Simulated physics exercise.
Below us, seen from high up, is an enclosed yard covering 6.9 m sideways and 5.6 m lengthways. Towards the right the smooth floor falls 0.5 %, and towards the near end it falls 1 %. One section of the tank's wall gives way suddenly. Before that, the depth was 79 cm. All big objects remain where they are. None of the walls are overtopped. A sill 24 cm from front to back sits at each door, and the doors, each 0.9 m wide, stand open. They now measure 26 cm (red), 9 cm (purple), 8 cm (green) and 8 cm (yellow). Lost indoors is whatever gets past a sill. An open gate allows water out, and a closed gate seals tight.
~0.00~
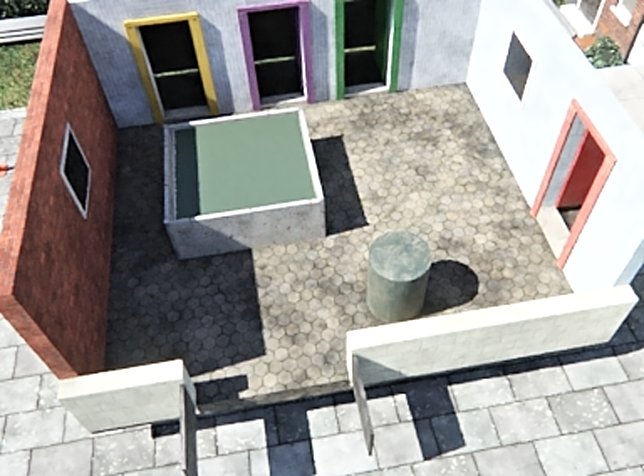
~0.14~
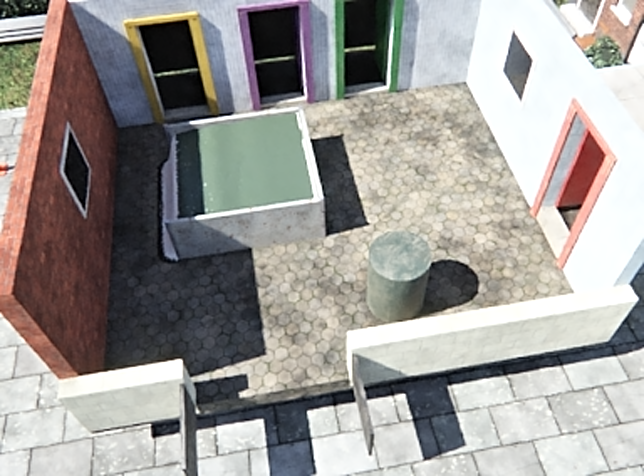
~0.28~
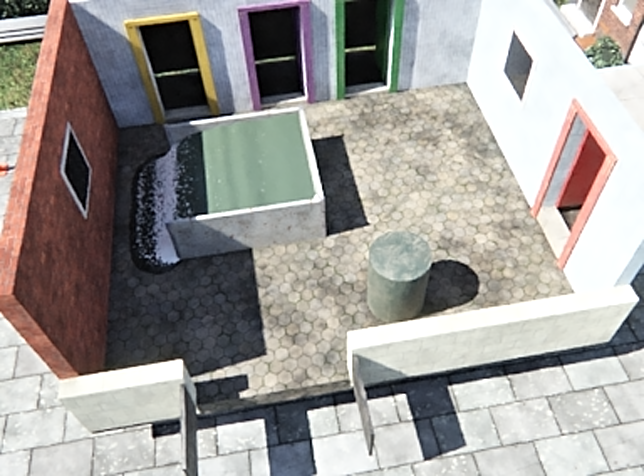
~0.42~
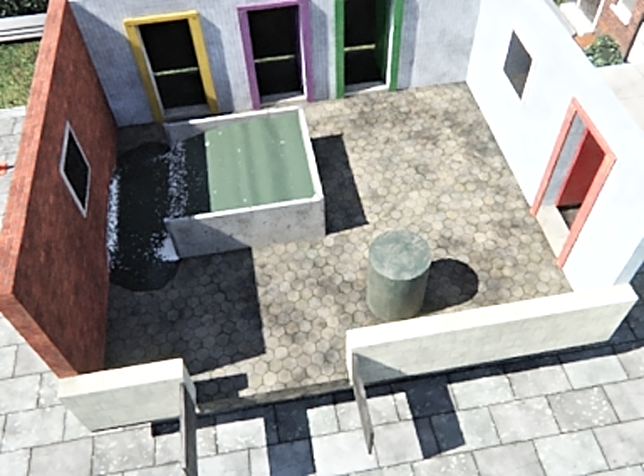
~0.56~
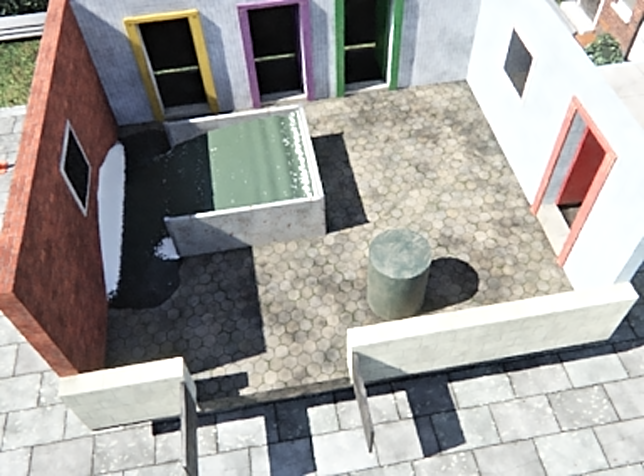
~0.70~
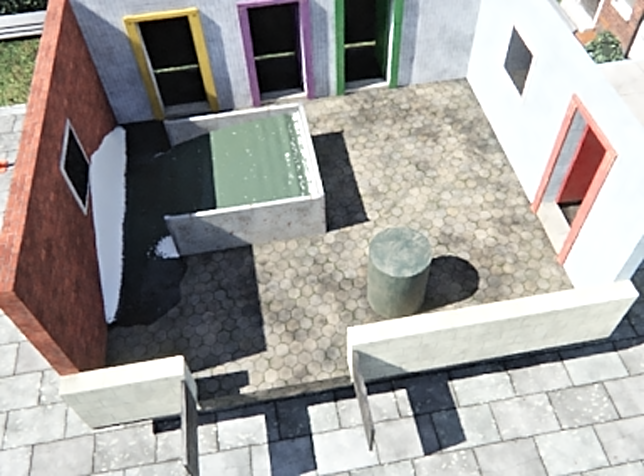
To begin with, green water sits still in a walled tank in a paved yard with yellow, purple, green and red doorways. The tank's left side gives way and water pours out, foaming across the paving to the red brick wall, then spreads along it towards the near end as the tank's level drops.
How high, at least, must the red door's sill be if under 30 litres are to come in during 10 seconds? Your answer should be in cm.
I would say about 10 cm.
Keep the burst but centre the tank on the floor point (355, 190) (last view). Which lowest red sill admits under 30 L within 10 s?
Then close to 8.5 cm.
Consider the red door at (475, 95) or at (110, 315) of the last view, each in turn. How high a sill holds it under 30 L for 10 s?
About 16 cm, then about 16 cm.
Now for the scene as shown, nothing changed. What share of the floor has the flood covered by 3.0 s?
Roughly 50 percent.
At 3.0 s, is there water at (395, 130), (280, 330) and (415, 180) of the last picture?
1: Awash; 2: Awash; 3: Unwetted.
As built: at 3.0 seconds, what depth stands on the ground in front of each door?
Depths in cm: Red 0, purple 7, green 4, yellow 20.
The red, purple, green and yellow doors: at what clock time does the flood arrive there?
Arrives: Red 4.5 s / purple 2.0 s / green 2.6 s / yellow 1.3 s.
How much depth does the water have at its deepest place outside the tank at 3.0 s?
39 cm.
After 1.4 s water covers 20 % of the floor, deepest (62 cm) near (119, 124); it has not reached the red door.
After 3.0 s water covers 50 % of the floor, deepest (39 cm) near (105, 400); it has not reached the red door.
After 10.0 s water covers 95 % of the floor, deepest (16 cm) near (441, 342); 13 cm at the red door, 0 litres in over its 26 cm sill.
At the red door as built, the water arrived by 4.7 s and peaked near 17 cm at 6.6 s.
With a sill of 8 cm, 52 litres would have come in within the 10 s; with 11 cm, 23 litres. So under 30 litres takes about 10 cm.
